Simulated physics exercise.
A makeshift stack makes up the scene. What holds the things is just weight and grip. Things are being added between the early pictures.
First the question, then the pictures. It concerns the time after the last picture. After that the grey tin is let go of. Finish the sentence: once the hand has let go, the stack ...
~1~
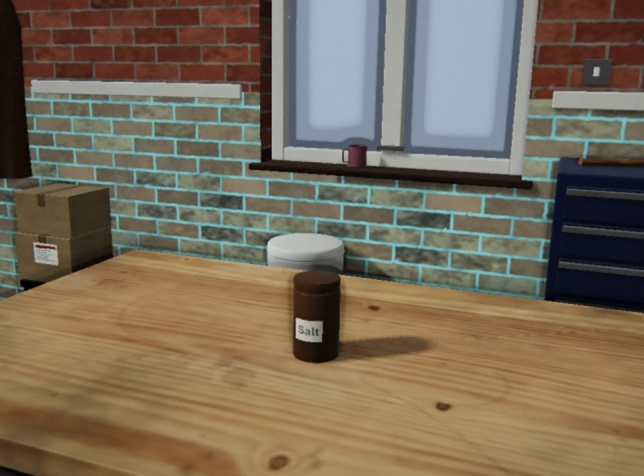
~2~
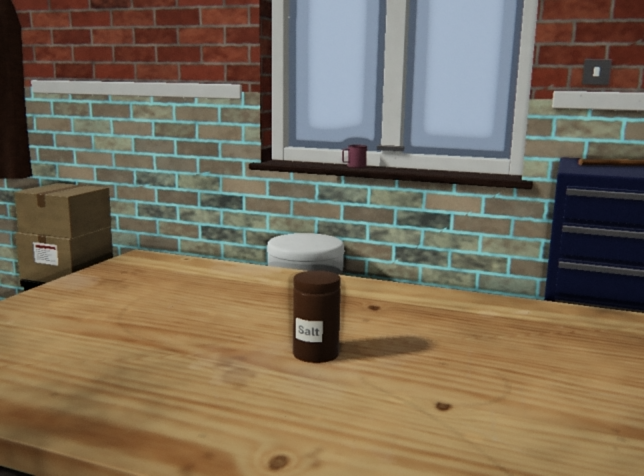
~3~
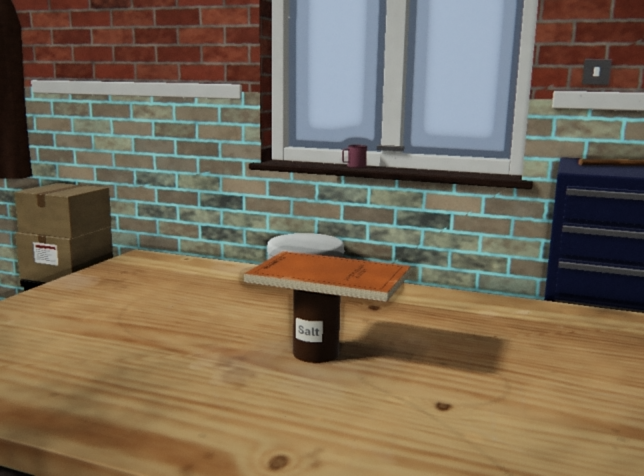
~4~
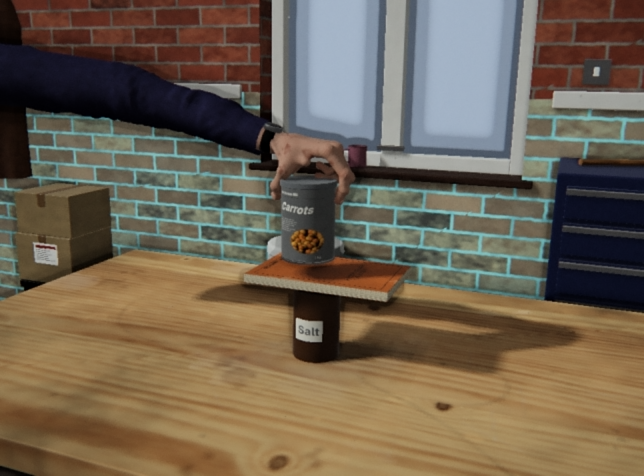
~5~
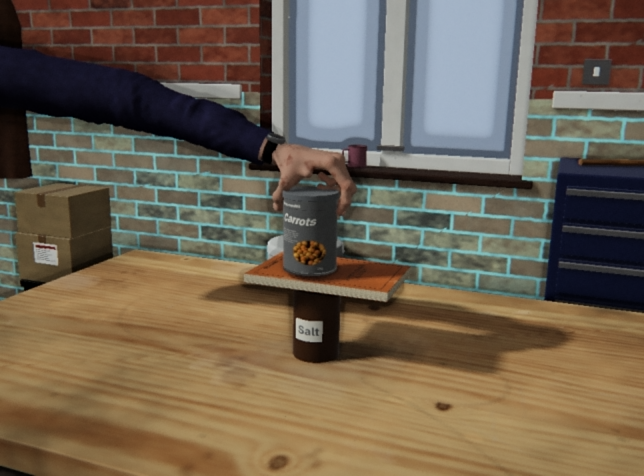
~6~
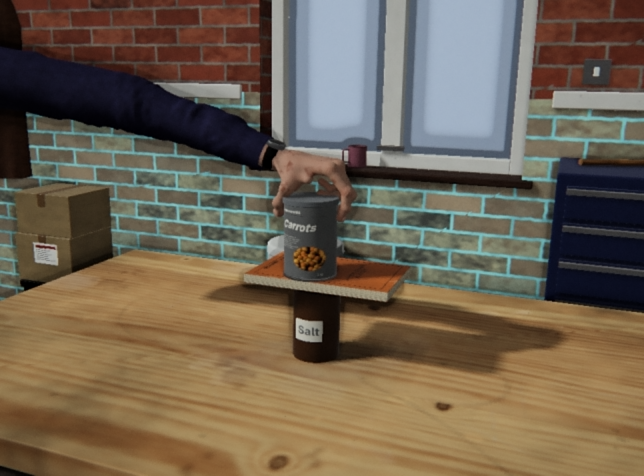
The stack stands firm.
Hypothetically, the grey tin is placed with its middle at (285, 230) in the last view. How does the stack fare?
After that, it remains intact.
Then, 0.20 s later than the last frame, all is still.
Then, 0.50 s later than the last frame, grey tin resting near (310, 236).
When it is over, all 3 as before. End places, in pixels of the last picture, grey tin near (310, 236). The stack keeps its balance.
